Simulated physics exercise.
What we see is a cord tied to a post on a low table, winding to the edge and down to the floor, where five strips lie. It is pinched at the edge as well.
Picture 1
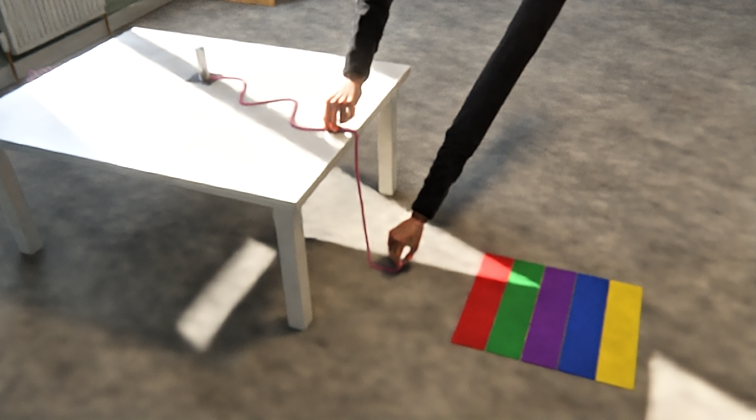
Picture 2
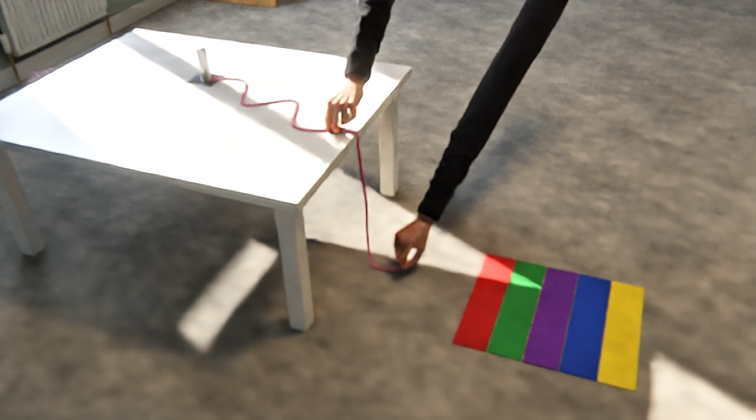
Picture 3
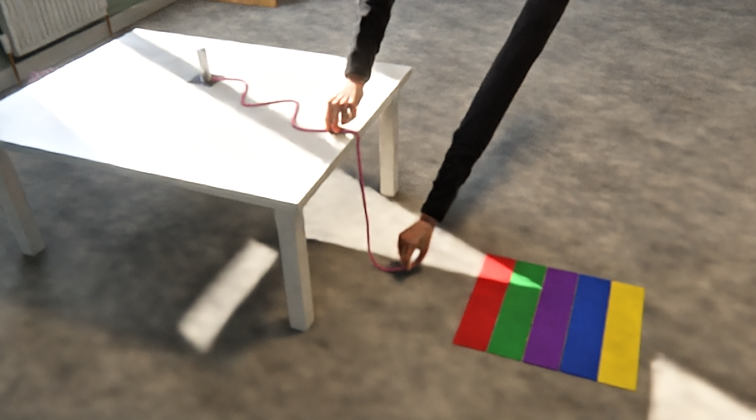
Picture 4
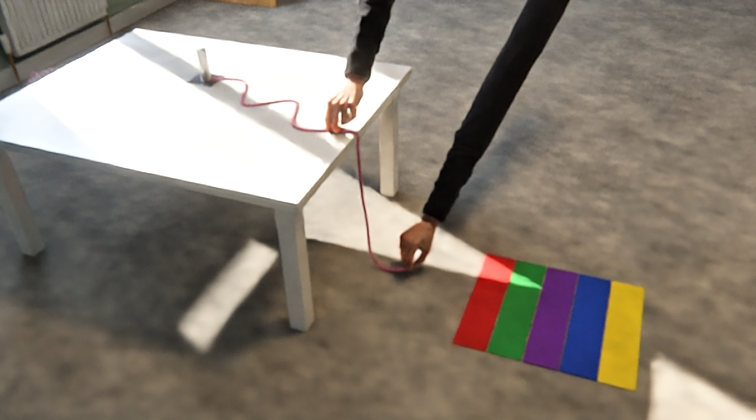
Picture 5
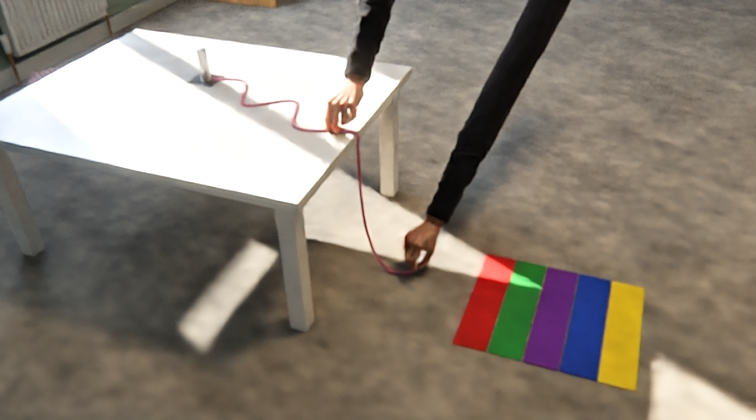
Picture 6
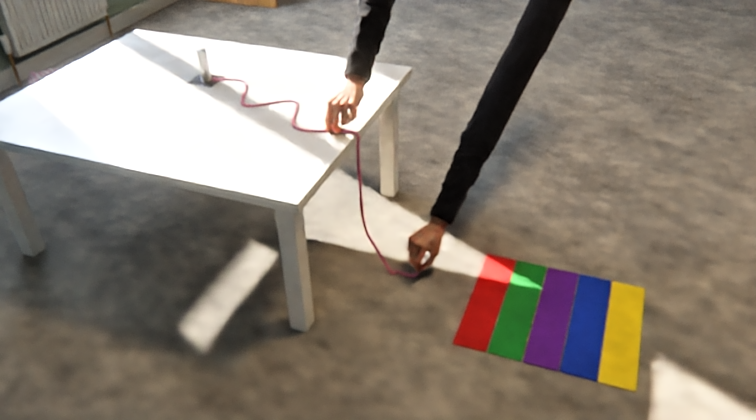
At the start, a reddish cord winds from a small post across a white table and over its edge, pinched there by one hand while another holds its lower end near the floor. The lower hand then moves the end slightly rightward, toward the coloured strips, while the upper hand stays nearly still.
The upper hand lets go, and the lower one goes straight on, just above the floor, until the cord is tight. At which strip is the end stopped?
It halts on the blue strip.
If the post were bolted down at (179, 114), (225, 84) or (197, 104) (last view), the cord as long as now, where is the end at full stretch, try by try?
The places are (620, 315), (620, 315) and (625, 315).
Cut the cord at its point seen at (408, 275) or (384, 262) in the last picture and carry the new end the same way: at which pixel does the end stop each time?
The places are (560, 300) and (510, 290).
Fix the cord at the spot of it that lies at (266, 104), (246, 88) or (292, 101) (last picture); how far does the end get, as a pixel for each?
The places are (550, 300), (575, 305) and (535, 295).
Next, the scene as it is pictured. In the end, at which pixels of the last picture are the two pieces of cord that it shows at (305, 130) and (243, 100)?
The first at (376, 142), the second at (269, 98).
A little later, end near (522, 292); over green.
Next, end near (564, 302); over purple.
When it is tight, end near (589, 308); over blue. Over blue.
